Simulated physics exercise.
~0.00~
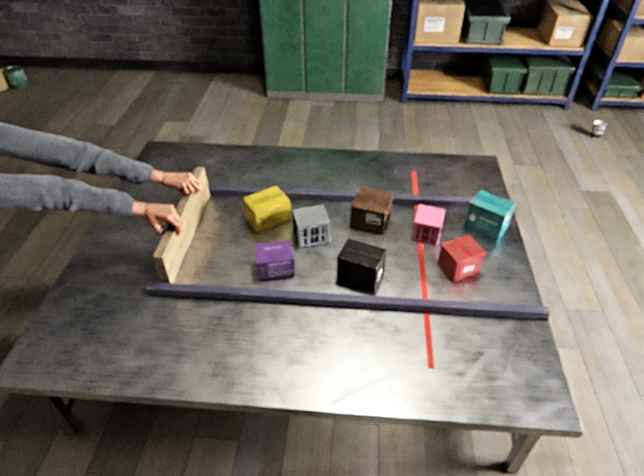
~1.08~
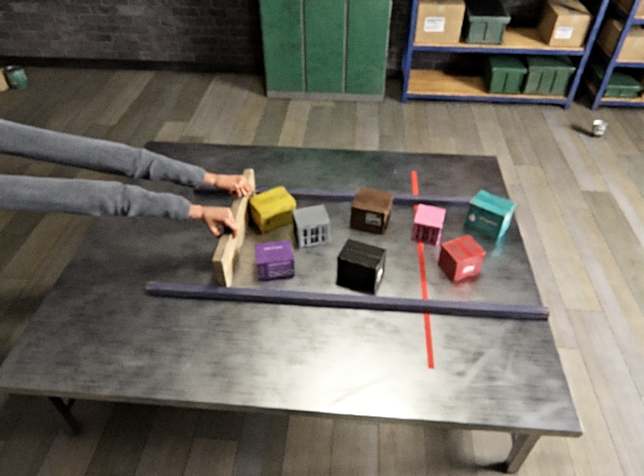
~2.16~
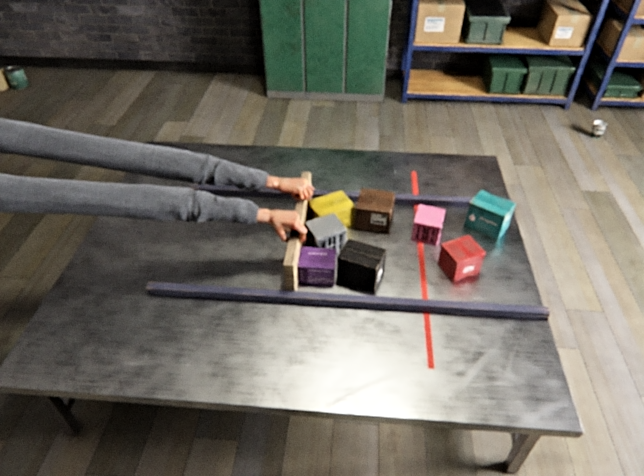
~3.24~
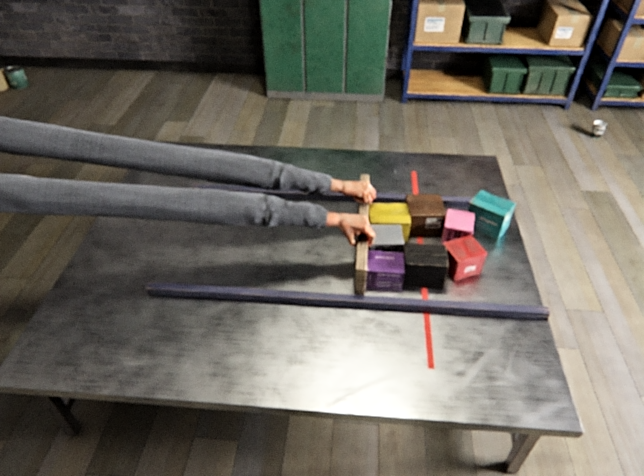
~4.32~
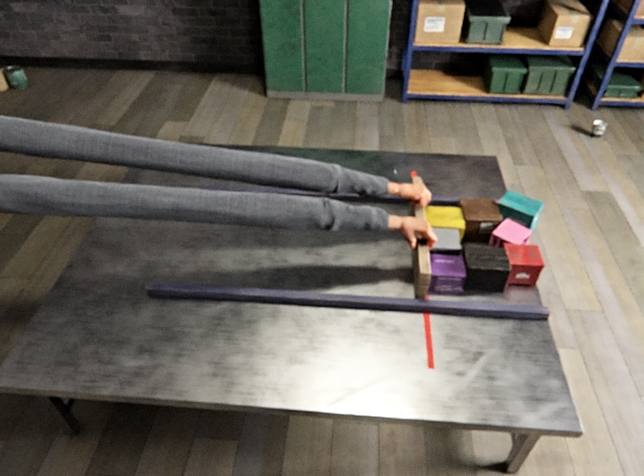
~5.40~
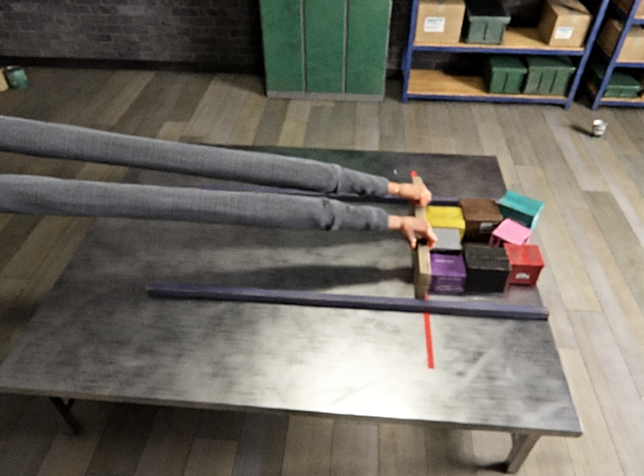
A wooden plank, held upright by two hands, slides to the right along a dark table between two rails, toward scattered packages. It reaches the yellow parcel first and nudges it, then gathers the purple box and grey crate. Pushing on, it drives the bunch into the brown and black boxes, and soon the pink crate and red tote are crowded together too. The whole cluster, with the turquoise parcel, shifts toward the right end. The plank stops by the red tape, and every package remains on the table, packed near its edge.
